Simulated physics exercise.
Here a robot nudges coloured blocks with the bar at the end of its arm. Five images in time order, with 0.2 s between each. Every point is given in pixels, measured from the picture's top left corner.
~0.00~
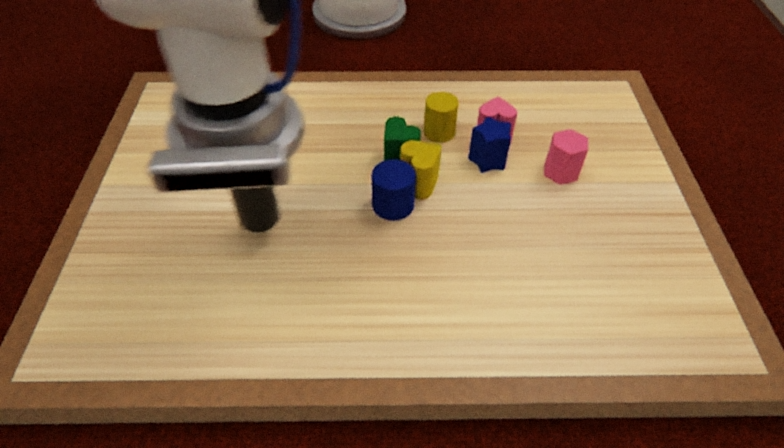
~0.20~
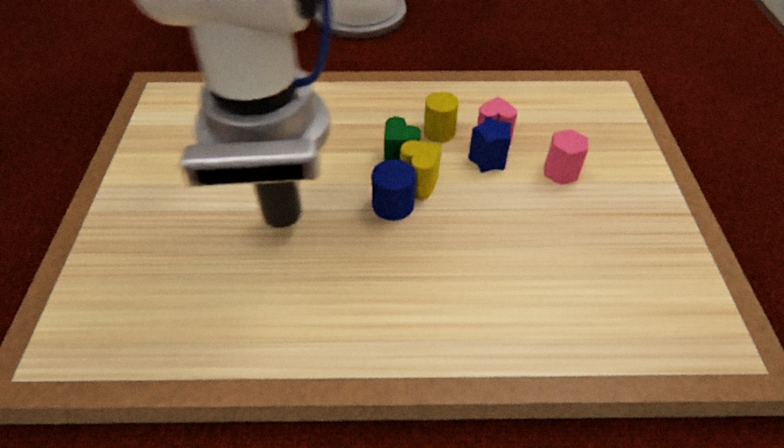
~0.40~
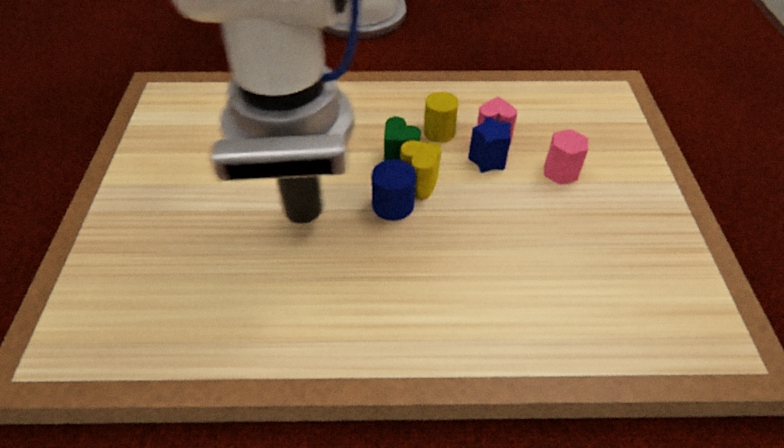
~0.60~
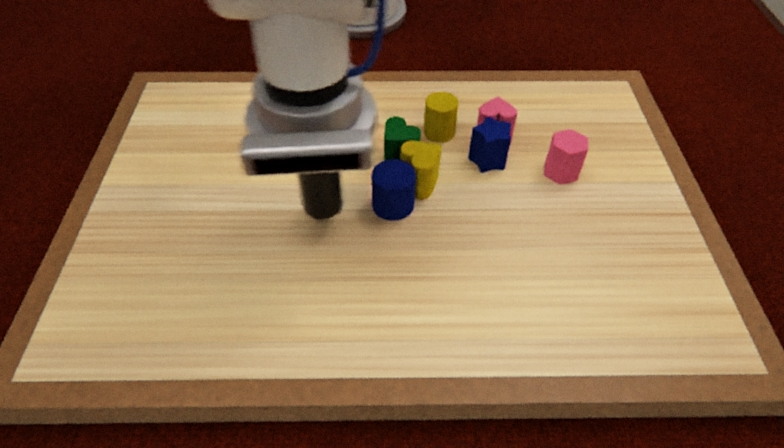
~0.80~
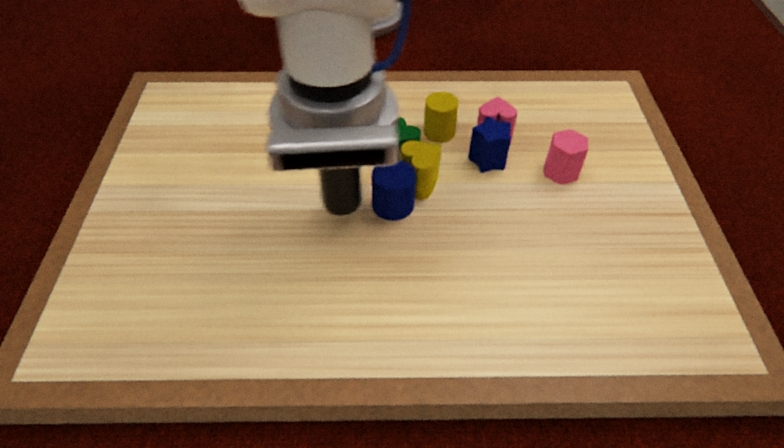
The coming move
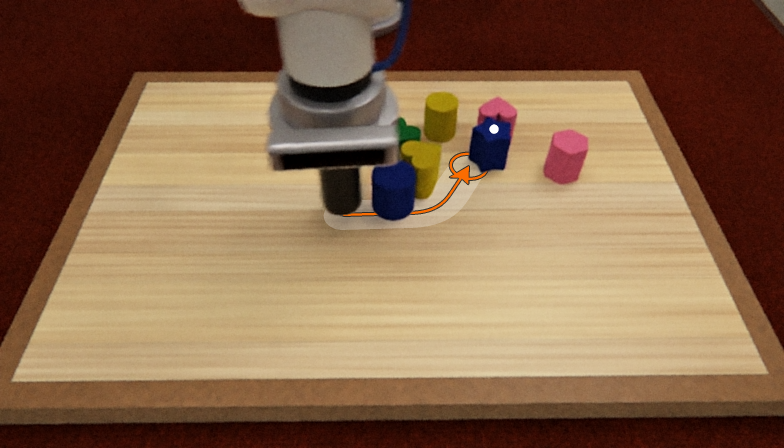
The clip opens on a wooden board where a robot arm holds a dark bar left of a cluster of blue, green, yellow and pink blocks. The arm glides steadily right, carrying the bar across bare wood until it is close beside the blue cylinder, while the blocks stay still.
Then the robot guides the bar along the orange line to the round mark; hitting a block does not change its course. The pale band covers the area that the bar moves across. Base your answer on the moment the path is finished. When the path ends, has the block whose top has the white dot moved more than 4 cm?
In short: No.
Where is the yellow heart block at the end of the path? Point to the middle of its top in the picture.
Somewhere near (442, 126).
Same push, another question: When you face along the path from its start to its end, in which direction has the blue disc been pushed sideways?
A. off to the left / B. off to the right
It's B.
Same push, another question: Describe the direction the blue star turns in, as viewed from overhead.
Seen from above, its turn is counter-clockwise.
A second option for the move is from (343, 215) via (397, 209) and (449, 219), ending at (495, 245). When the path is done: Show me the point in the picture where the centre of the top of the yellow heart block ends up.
So, by the moment the path ends, you'll find the top centre of the yellow heart block at (442, 143).
Path on the board, from (343, 215) via (399, 213) and (447, 199), ending at (469, 166); the dot is on the blue star.
The first path, step by step. One third of the way, bar at (400, 201); blue disc at (438, 169); yellow heart block at (438, 144), turned 60° anticlockwise.
Two thirds of the way, bar at (449, 186); blue disc at (485, 153); yellow heart block at (443, 140), turned 90° anticlockwise; blue star at (497, 127).
At the end, bar at (471, 154); blue disc at (513, 143); green heart block in place; yellow heart block at (442, 126), turned 125° anticlockwise; blue star at (518, 121), turned 45° anticlockwise; pink heart block at (498, 104), turned 15° anticlockwise.
